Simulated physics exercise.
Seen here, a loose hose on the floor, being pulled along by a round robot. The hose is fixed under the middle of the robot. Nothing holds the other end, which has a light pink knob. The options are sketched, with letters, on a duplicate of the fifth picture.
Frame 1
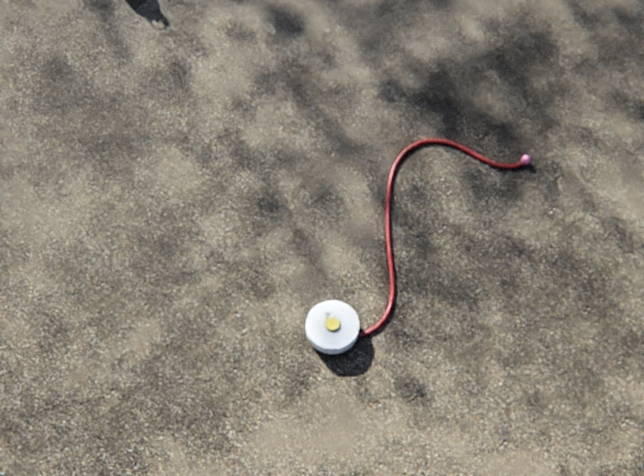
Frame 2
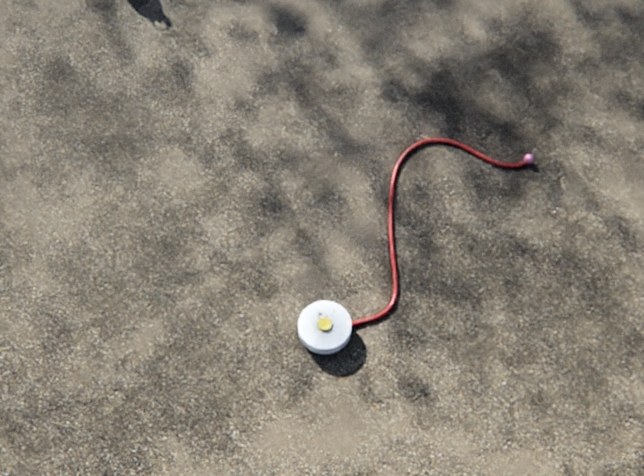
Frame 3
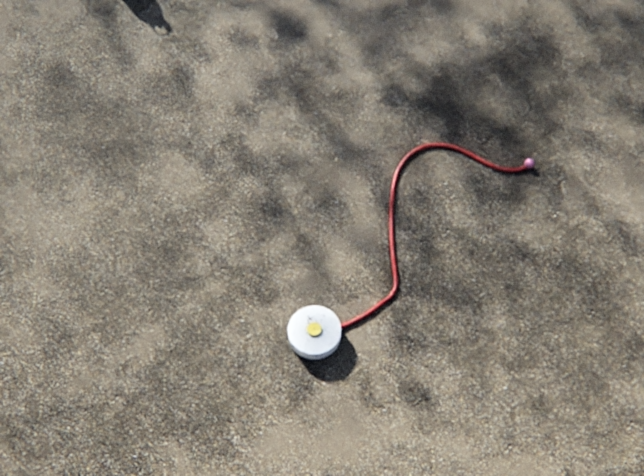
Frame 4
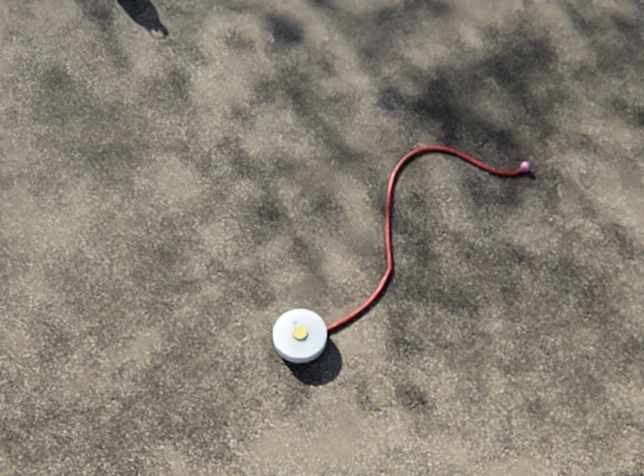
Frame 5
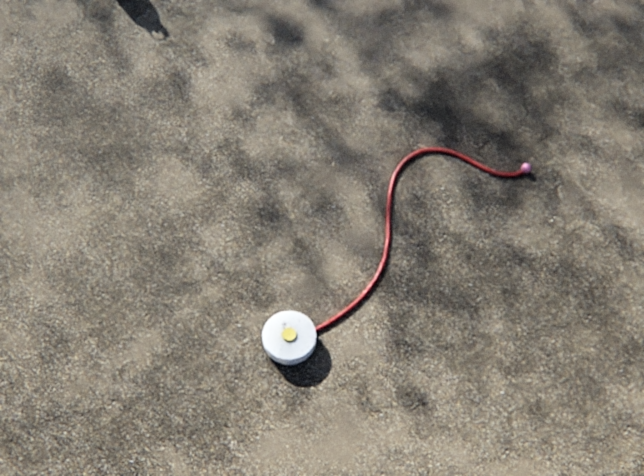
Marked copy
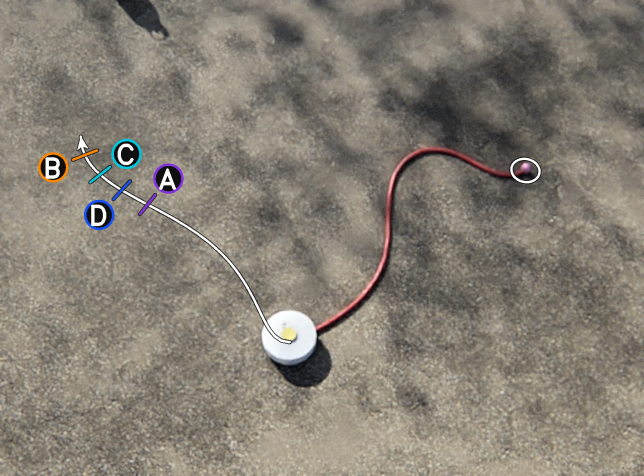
The clip shows a round white robot with a yellow spot pulling a red hose a short way left across shadow-dappled ground; the hose's lower bend gradually opens into a smoother curve while its pink-knobbed far end barely shifts.
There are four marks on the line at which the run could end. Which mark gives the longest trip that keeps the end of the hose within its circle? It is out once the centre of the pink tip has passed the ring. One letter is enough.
Mark A.
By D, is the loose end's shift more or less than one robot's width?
By then, less.
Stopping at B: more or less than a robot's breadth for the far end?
By then, more.
On the copy, A at (148, 205); B at (85, 155); C at (100, 175); D at (122, 190); the ring at (525, 170); the route from (290, 342) via (184, 225) to (81, 137).
On A. First, robot (246, 282), middle of the hose (390, 205), free end (526, 168).
Then, robot (199, 231), middle of the hose (383, 203), free end (526, 168).
Finally, robot (146, 200), middle of the hose (341, 195), free end (523, 170); the free end is still in its ring.
By contrast, B drags the free end to (455, 173); C drags the free end to (476, 171); D drags the free end to (500, 170).
